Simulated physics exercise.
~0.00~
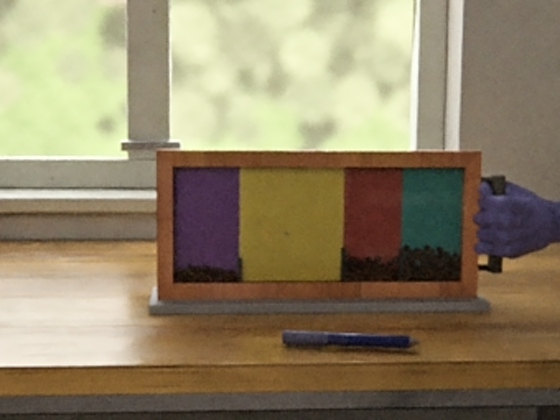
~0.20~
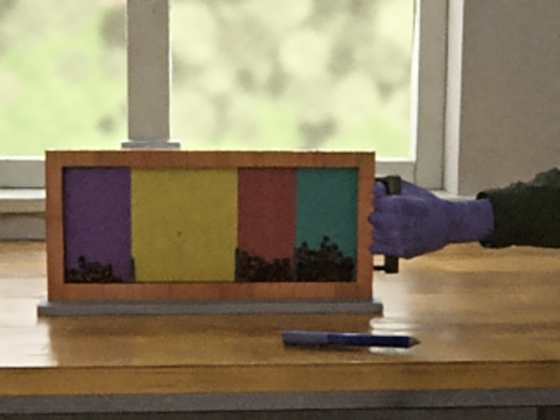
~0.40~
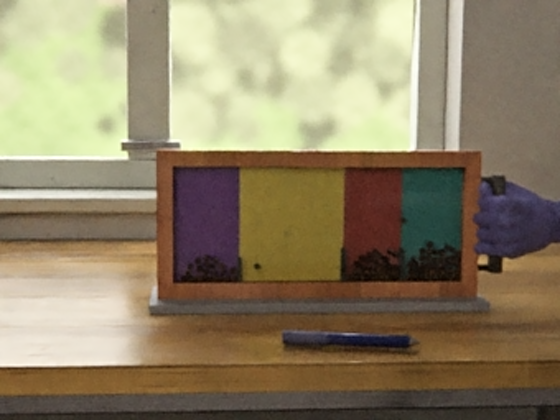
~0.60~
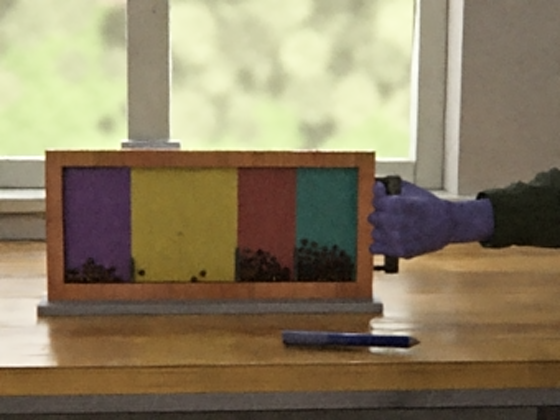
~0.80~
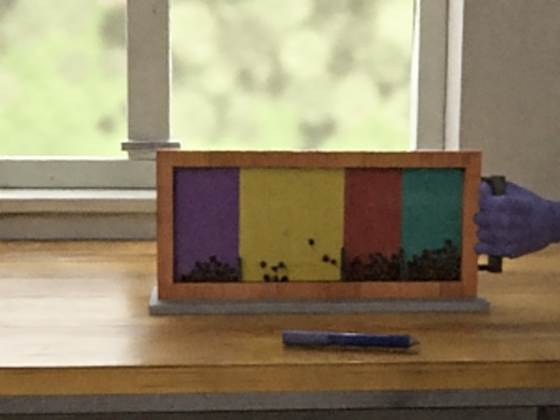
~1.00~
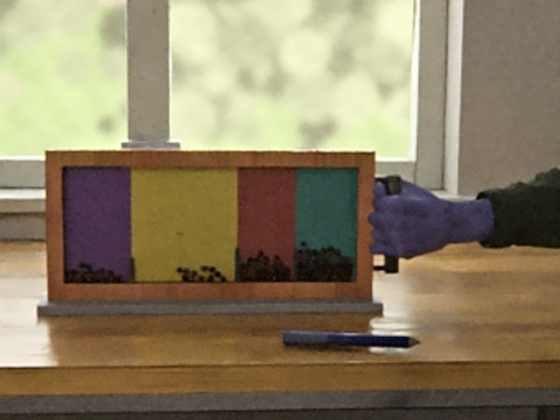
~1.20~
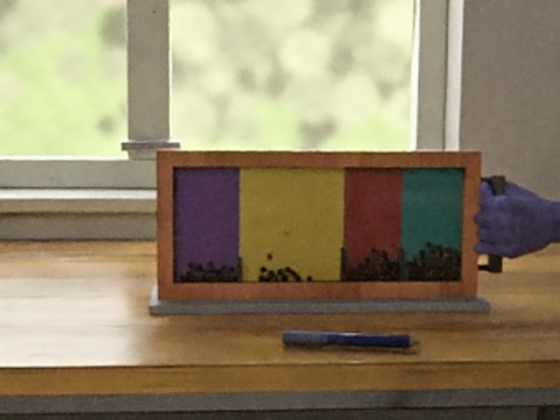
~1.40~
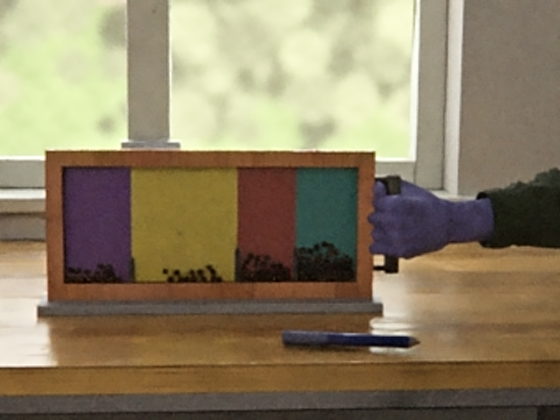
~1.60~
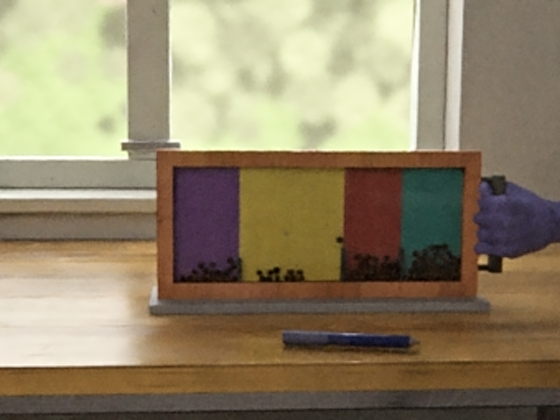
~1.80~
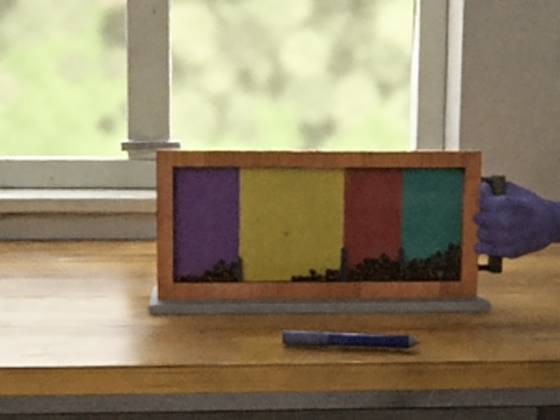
On a wooden table, a gloved hand slides a bead-filled case left and right repeatedly.
